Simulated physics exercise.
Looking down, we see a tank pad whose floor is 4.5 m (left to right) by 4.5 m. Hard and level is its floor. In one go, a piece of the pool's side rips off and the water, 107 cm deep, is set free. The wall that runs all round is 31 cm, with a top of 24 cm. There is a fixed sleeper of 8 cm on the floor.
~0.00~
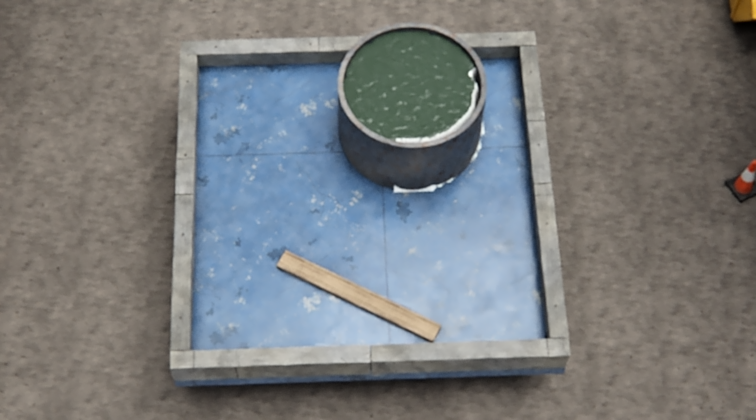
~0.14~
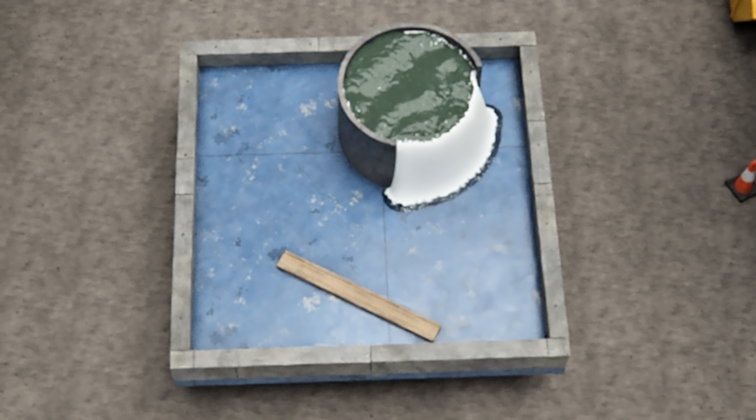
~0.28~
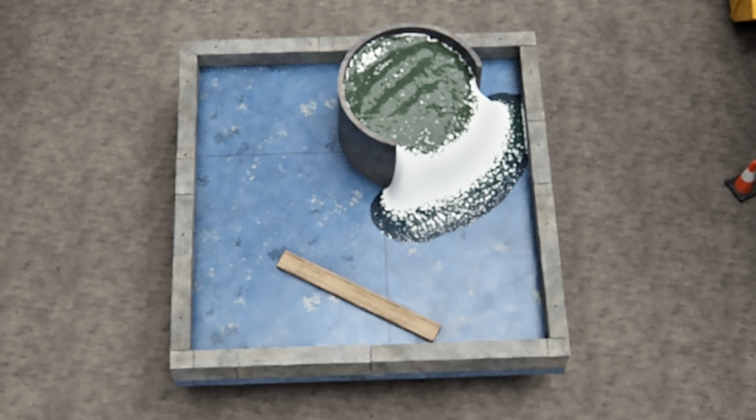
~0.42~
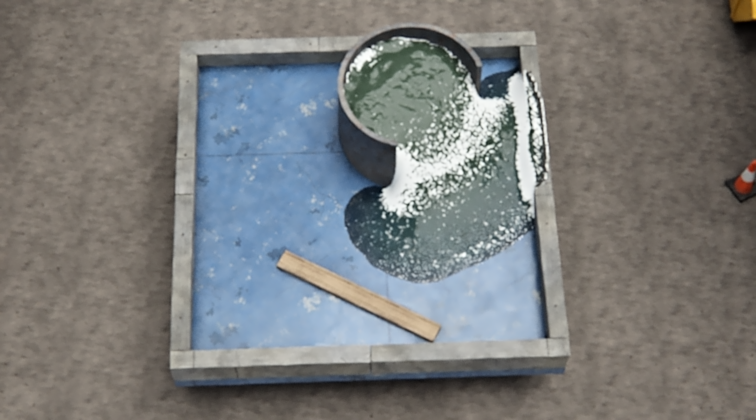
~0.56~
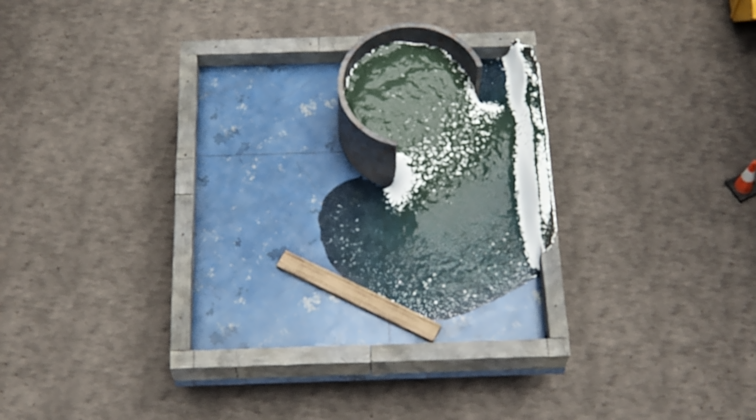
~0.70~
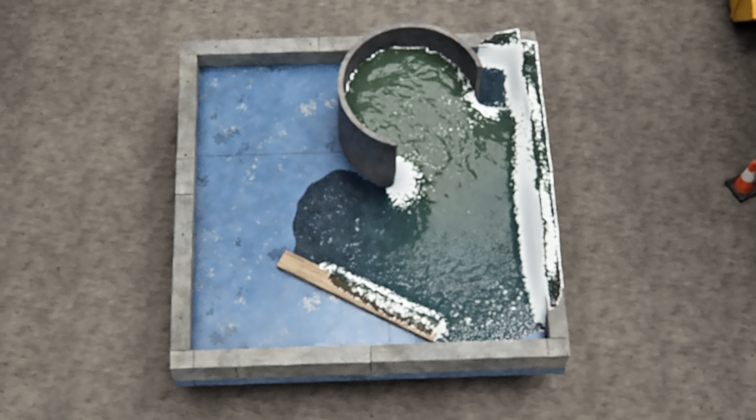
The clip opens on a round dark tank of green water inside a square walled pad with a blue floor and a wooden plank. The tank's lower-right side gives way and foaming water pours out, striking the right wall, then spreads down and left across the floor and washes against the plank.
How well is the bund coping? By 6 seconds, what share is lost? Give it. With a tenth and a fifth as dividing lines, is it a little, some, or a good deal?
A good deal, over a fifth.
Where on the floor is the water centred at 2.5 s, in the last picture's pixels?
Near (435, 226).
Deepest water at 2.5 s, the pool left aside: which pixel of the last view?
Look around (545, 347).
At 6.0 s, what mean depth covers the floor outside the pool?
Reading: Close to 10 cm.
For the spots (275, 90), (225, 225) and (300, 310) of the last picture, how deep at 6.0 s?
18, 11 and 8 cm.
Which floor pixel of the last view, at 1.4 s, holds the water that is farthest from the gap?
Location: Approx. (334, 354) in the last view.
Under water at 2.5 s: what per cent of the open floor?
Around 75 per cent wet.
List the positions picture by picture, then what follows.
The first frame shows the pool at (412, 87) is whole and still, 107 cm deep.
In the second frame, water pours out at (461, 156) and has run 1.1 m, to (388, 192); deepest outside 49 cm, 107 cm at the pool's back.
In the third frame, water pours out at (461, 156) and has run 1.4 m, to (520, 103); deepest outside 64 cm, 99 cm at the pool's back.
In the fourth frame, the front is at (382, 264), 1.8 m from the gap at (460, 159); 4.0 m2 of floor is under water; 84 cm left at the back of the pool.
In the fifth frame, water pours out at (460, 160) and has run 2.3 m, to (412, 313); deepest outside 48 cm, 81 cm at the pool's back.
In the sixth frame, the front is at (451, 350), 2.7 m from the gap at (460, 161); 8.4 m2 of floor is under water; 74 cm left at the back of the pool.
After 1.1 s water covers 45 % of the floor and is deepest (70 cm) near (503, 348); 7 % is over the wall.
After 1.4 s water covers 45 % of the floor and is deepest (66 cm) near (489, 349); 12 % is over the wall.
After 2.5 s water covers 65 % of the floor and is deepest (44 cm) near (545, 347); 24 % is over the wall.
After 4.0 s water covers 80 % of the floor and is deepest (24 cm) near (221, 357); 25 % is over the wall.
After 6.0 s water covers 80 % of the floor and is deepest (31 cm) near (390, 71); 25 % is over the wall.
